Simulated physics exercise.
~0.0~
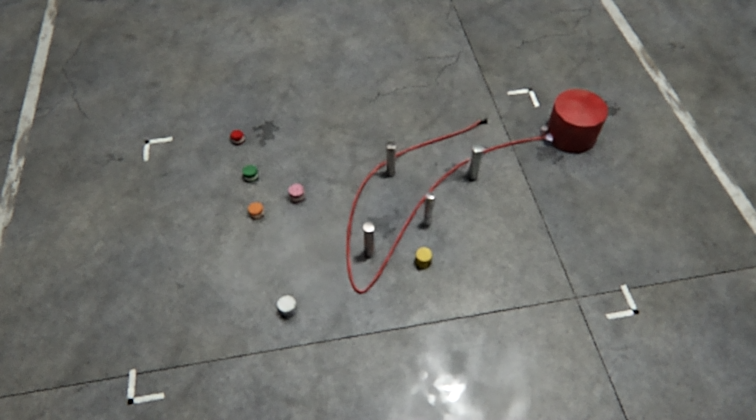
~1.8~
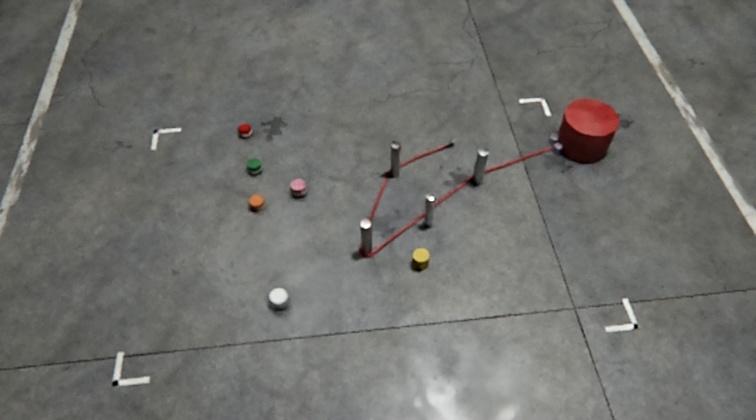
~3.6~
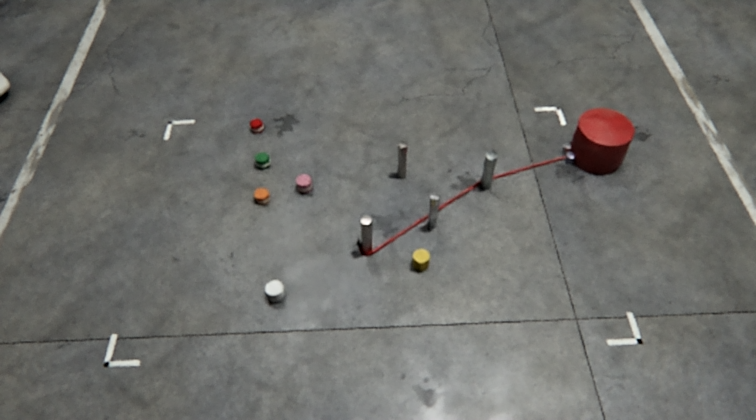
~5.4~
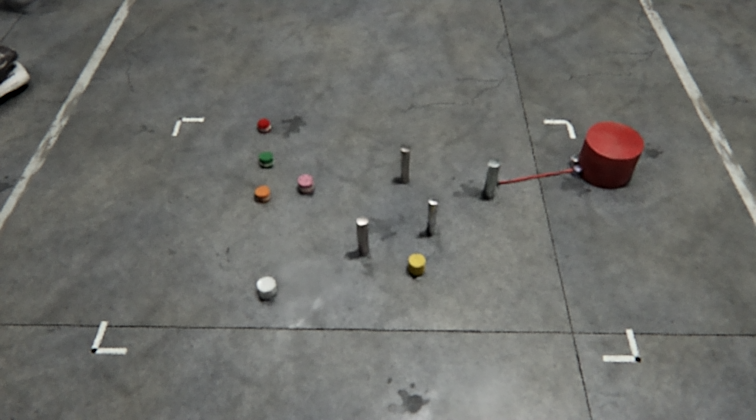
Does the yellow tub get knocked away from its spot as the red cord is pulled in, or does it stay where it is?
It stays where it is. The yellow tub hardly stirs while the cord is drawn toward the reel.
